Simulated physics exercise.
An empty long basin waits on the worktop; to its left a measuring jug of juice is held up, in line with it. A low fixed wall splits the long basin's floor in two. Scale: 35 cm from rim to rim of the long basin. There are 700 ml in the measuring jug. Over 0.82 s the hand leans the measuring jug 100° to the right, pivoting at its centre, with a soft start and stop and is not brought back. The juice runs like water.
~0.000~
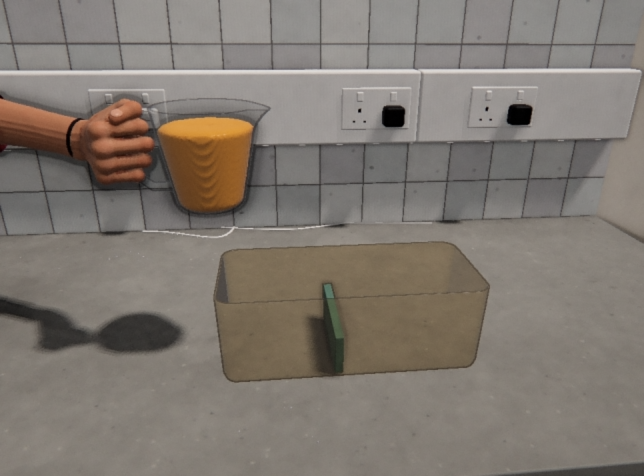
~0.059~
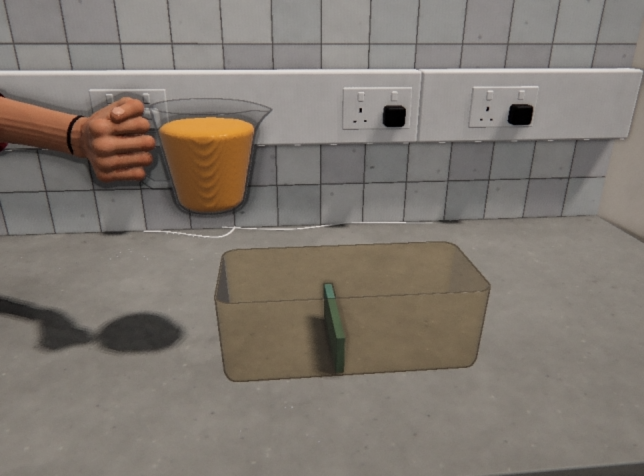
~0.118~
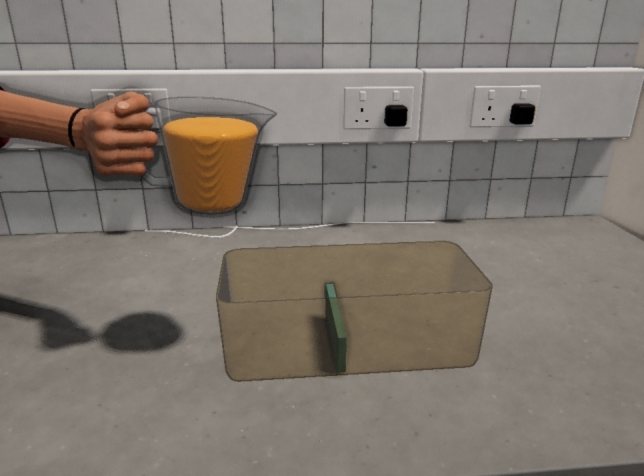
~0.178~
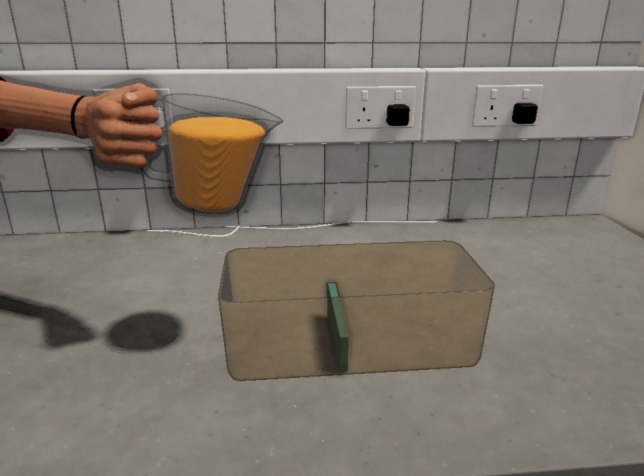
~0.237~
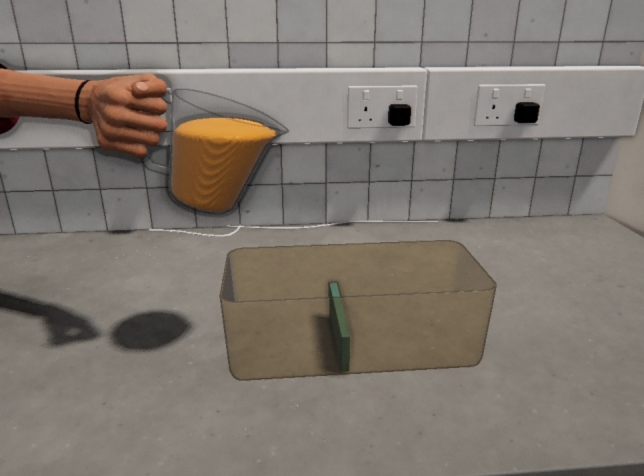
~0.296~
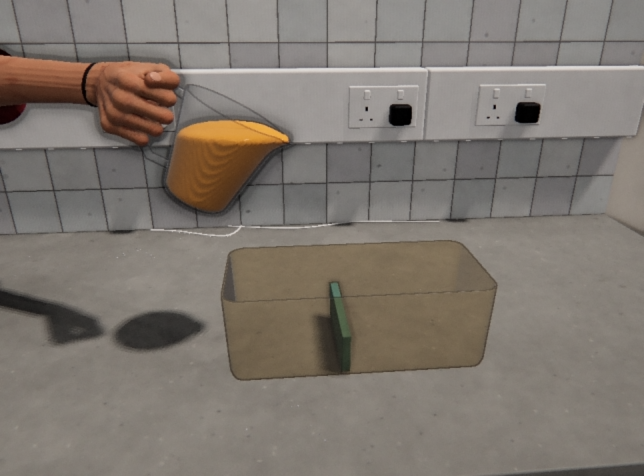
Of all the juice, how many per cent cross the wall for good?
Roughly 27 per cent is past the wall.
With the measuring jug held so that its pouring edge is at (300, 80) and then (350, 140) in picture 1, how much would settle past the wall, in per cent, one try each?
First 95, then 95 per cent.
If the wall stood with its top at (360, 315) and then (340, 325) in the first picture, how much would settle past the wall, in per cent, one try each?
In turn about 5 and 25 per cent.
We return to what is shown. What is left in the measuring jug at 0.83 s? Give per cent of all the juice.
Some 12 per cent.
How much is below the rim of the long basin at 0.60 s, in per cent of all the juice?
Near 16 in a hundred.
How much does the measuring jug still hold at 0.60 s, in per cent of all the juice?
Near 56 in a hundred.
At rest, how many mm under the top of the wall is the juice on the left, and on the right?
Left about 34 mm, right about 50 mm.
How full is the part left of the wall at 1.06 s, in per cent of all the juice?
Some 68 per cent.
Then, 0.60 s in, the tilt is 84° and 57 per cent is still to pour, 5 is left of the wall and 11 right of it.
Then, 0.83 s in, the tilt is 100° and 12 per cent is still to pour, 47 is left of the wall and 25 right of it.
Then, 1.06 s in, the tilt is 100° and 1 per cent is still to pour, 68 is left of the wall and 26 right of it.
Then, 1.32 s in, the tilt is 100° and 0 per cent is still to pour, 71 is left of the wall and 27 right of it.
Finally, 71 per cent lies left of the wall, 27 right of it and 3 outside.
